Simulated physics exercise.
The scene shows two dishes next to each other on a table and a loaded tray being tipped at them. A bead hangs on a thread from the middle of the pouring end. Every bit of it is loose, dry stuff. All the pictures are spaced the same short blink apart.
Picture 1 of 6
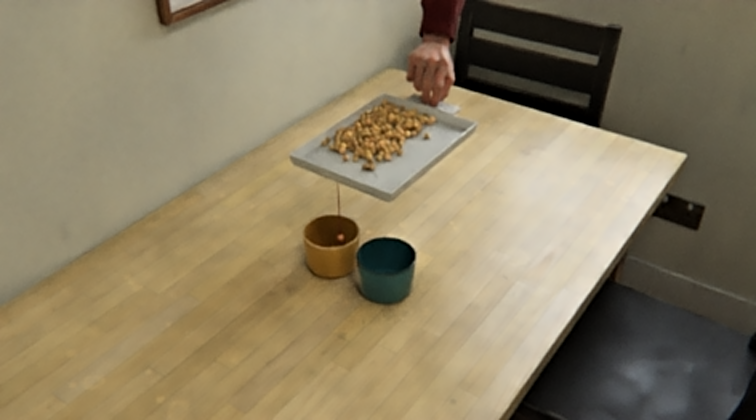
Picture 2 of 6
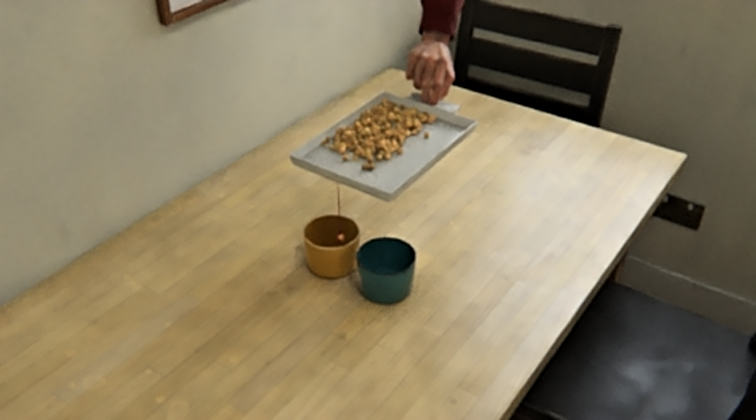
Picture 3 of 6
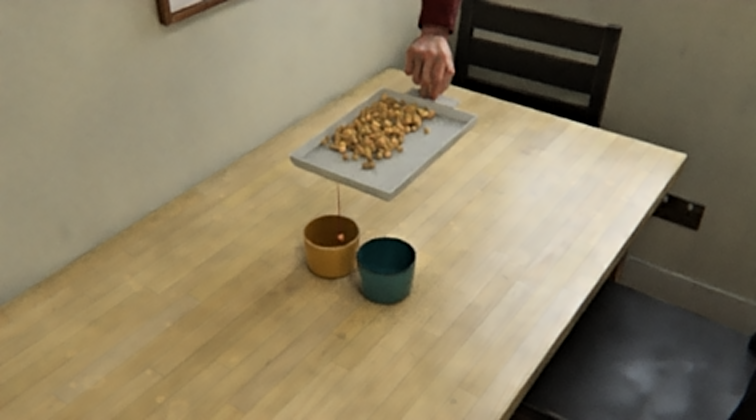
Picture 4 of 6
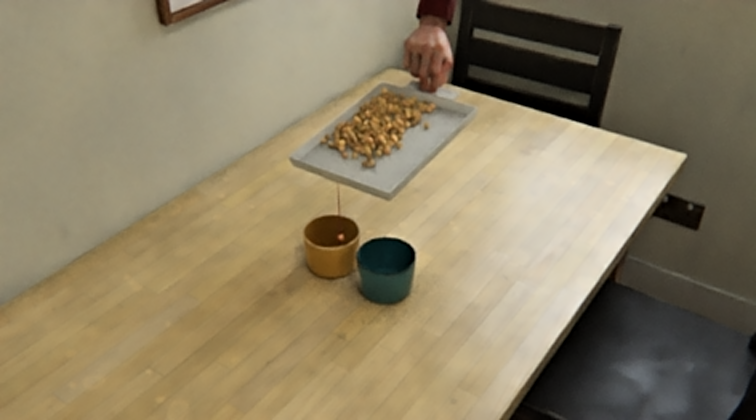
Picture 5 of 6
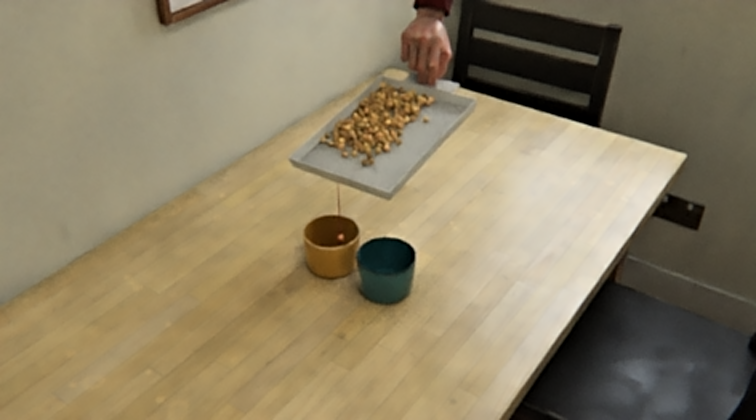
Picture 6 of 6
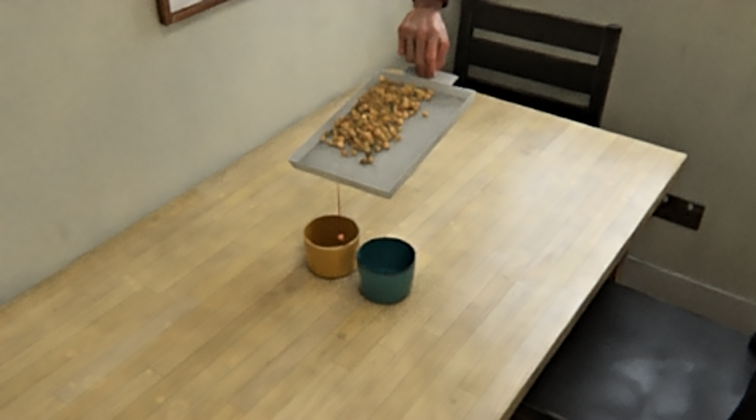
A hand slowly tilts a gray tray of dried chickpeas slightly toward its left corner.
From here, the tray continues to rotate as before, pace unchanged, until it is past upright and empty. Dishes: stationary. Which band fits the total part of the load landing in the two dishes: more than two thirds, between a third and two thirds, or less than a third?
The dishes fail to reach a third of the load.
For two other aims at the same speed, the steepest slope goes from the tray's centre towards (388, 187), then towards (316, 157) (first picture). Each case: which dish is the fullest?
Try one - the dish to the right; try two - the dish to the left.
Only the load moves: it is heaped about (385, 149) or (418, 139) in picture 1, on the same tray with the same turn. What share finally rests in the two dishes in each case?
First case around 10 %, second case around 10 %.
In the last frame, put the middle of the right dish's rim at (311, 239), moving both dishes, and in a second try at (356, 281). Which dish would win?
The first try: The right-hand dish. The second: The dish on the left.
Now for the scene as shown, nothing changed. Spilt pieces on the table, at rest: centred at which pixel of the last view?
The middle is around (276, 278).
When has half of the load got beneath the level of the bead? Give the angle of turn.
Somewhere near 105 degrees, I'd say.
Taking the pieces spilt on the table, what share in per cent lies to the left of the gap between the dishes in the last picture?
Share to the left: Near 100 per cent.
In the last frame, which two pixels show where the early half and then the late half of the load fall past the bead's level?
(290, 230) for the early half, (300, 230) for the late half.
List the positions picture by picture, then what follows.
The first frame shows corners of the pouring end (292, 154) and (390, 192), level; middle of the load (383, 133), dried chickpeas; left dish (314, 258); right dish (369, 284); bead on its thread (340, 238).
The second frame shows corners of the pouring end (292, 154) and (390, 192), level; middle of the load (383, 132).
The third frame shows corners of the pouring end (291, 155) and (390, 191), tipped barely, lowest at the left corner; middle of the load (383, 129).
The fourth frame shows corners of the pouring end (291, 156) and (389, 191), tipped a little, lowest at the left corner; middle of the load (382, 125).
The fifth frame shows corners of the pouring end (291, 157) and (388, 190), tipped a little, lowest at the left corner; middle of the load (382, 121).
The sixth frame shows corners of the pouring end (290, 158) and (387, 190), tipped a little, lowest at the left corner; middle of the load (381, 117); left dish (314, 258); right dish (369, 284).
Just after the last frame, tray tipped steeply; almost all on the tray; just a few outside both; just a few in the air.
A moment on, tray tipped right over; almost all on the tray; just a few outside both; just a few in the air.
Further on, tray tipped past a quarter turn; about a tenth in the left dish; almost all outside both.
When it is over, tray tipped past a quarter turn; not one in the right dish; about a tenth in the left dish; almost all outside both.
